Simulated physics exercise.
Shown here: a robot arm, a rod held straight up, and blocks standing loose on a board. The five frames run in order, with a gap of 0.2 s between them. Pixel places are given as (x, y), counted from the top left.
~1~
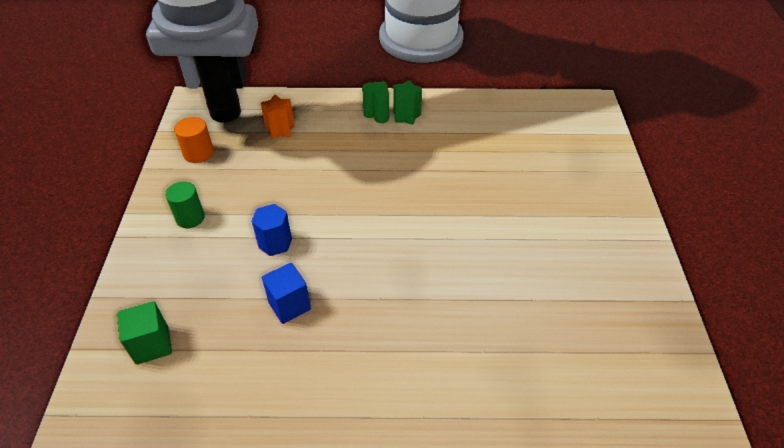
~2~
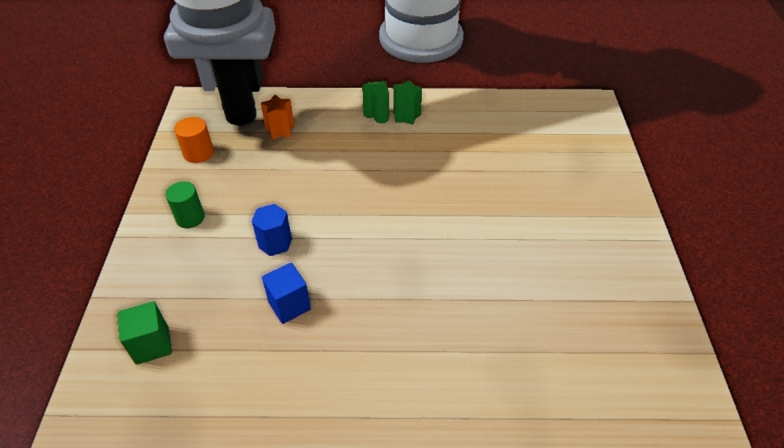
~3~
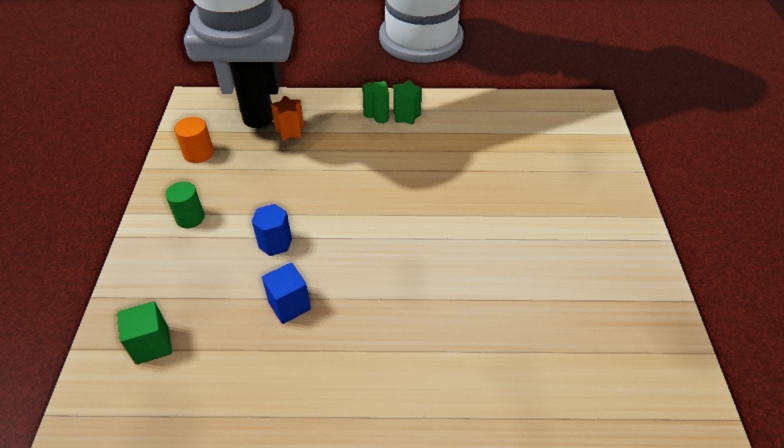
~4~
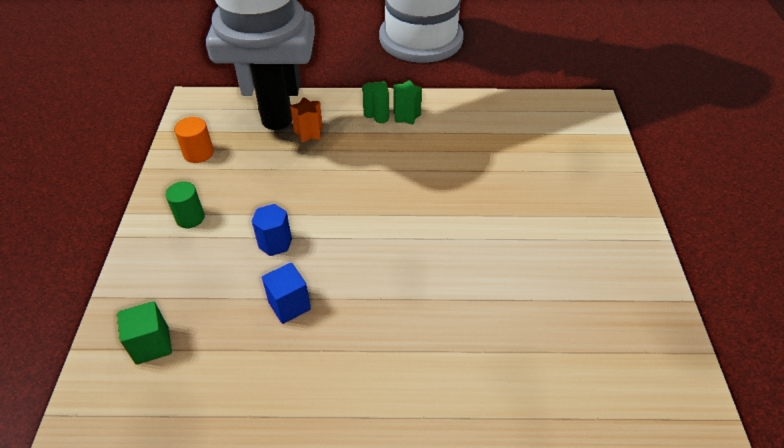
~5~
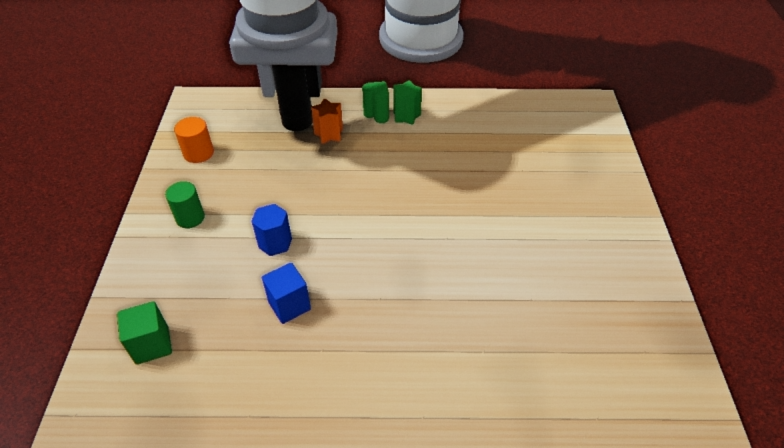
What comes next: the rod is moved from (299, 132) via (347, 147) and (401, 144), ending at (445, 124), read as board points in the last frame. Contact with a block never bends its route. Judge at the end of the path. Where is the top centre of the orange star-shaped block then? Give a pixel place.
It should be at (401, 99) by then.
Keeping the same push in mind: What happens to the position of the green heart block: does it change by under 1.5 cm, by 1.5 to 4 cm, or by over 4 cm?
Under 1.5 cm.
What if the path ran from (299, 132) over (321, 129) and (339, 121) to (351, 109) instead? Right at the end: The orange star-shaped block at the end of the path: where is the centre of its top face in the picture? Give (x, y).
The top centre is at (358, 106).
On the path given first. One third of the way, rod (347, 137); orange star-shaped block (367, 108), turned 85° anticlockwise.
Two thirds of the way, rod (402, 134); orange star-shaped block (395, 100); green star-shaped block (409, 88).
At the end, rod (446, 115); orange star-shaped block (401, 99), turned 180° anticlockwise; green heart block unmoved; green star-shaped block (410, 84).
